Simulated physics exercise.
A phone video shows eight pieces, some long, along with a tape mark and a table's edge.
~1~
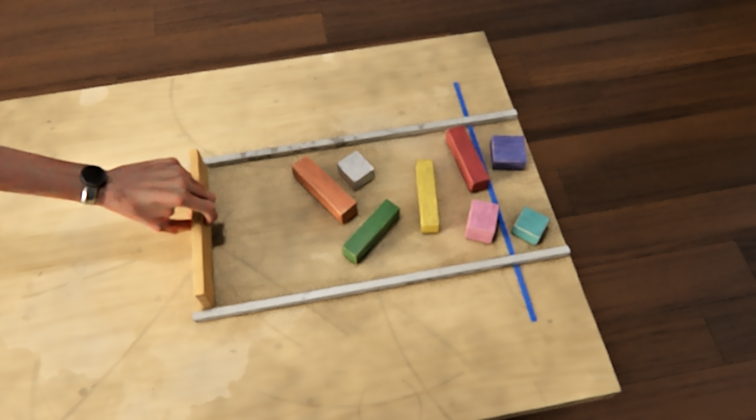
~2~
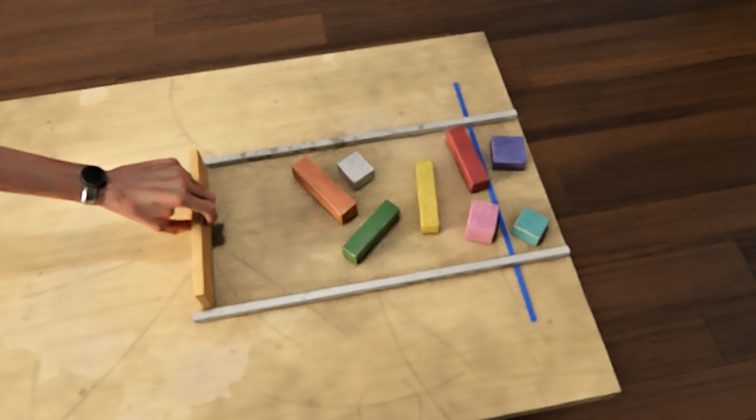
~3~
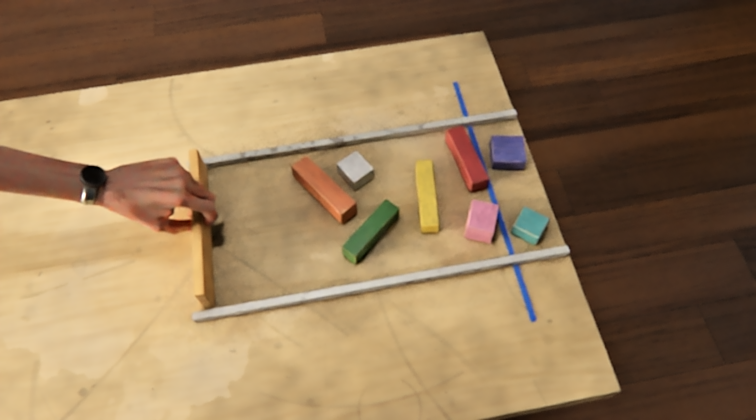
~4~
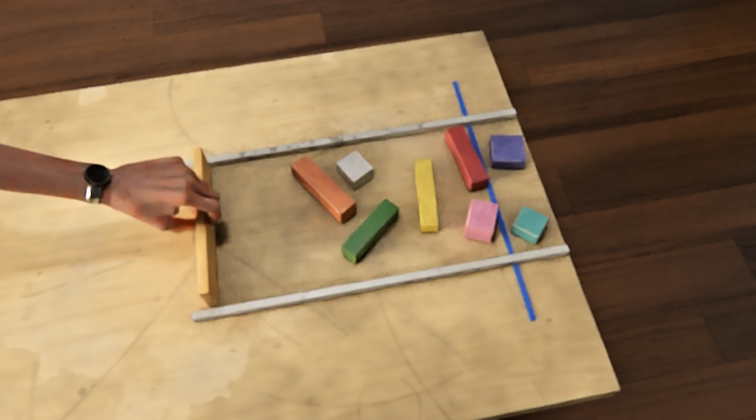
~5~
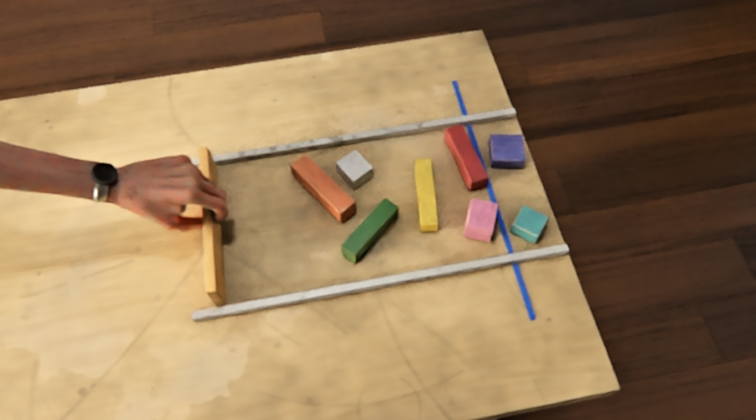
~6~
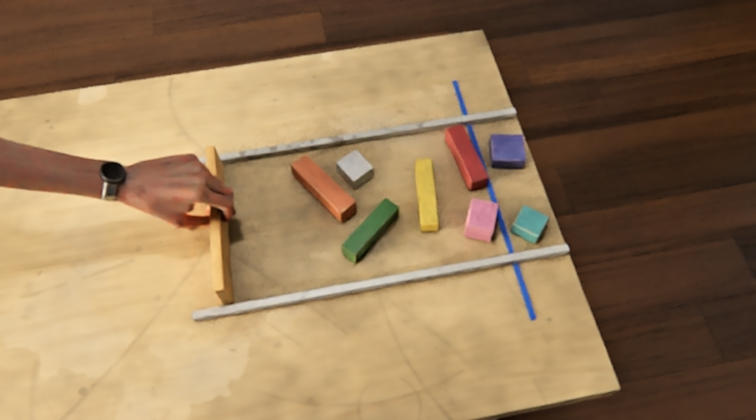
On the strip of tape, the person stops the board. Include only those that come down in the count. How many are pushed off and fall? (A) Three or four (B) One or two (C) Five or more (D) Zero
Three or four (A).
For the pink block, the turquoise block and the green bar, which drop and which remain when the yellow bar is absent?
Pink block still up, turquoise block down, green bar still up.
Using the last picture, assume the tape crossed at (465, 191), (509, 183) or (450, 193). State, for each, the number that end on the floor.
You'd get 2, then 5, then 1.
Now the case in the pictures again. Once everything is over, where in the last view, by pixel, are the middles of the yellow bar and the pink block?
You'll find the first one at (540, 175) and the second at (556, 220).
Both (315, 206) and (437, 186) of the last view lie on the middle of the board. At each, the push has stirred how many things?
At the first spot the count is 1, and at the second it is 8.
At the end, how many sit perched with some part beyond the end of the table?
The total comes out at 2.
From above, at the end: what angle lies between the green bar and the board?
Around 15 degrees.
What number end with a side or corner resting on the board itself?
That comes to 1.
Early on, none off yet; blue block at rest near (507, 151); turquoise block at rest near (529, 224); red bar at rest near (466, 157).
A while later, none off yet; blue block travelled about its own width near (539, 149); turquoise block travelled about its own width near (553, 228); red bar travelled about its own width near (514, 151).
Finally, the number that fall off is three or four; lost, red bar, turquoise block and blue block.
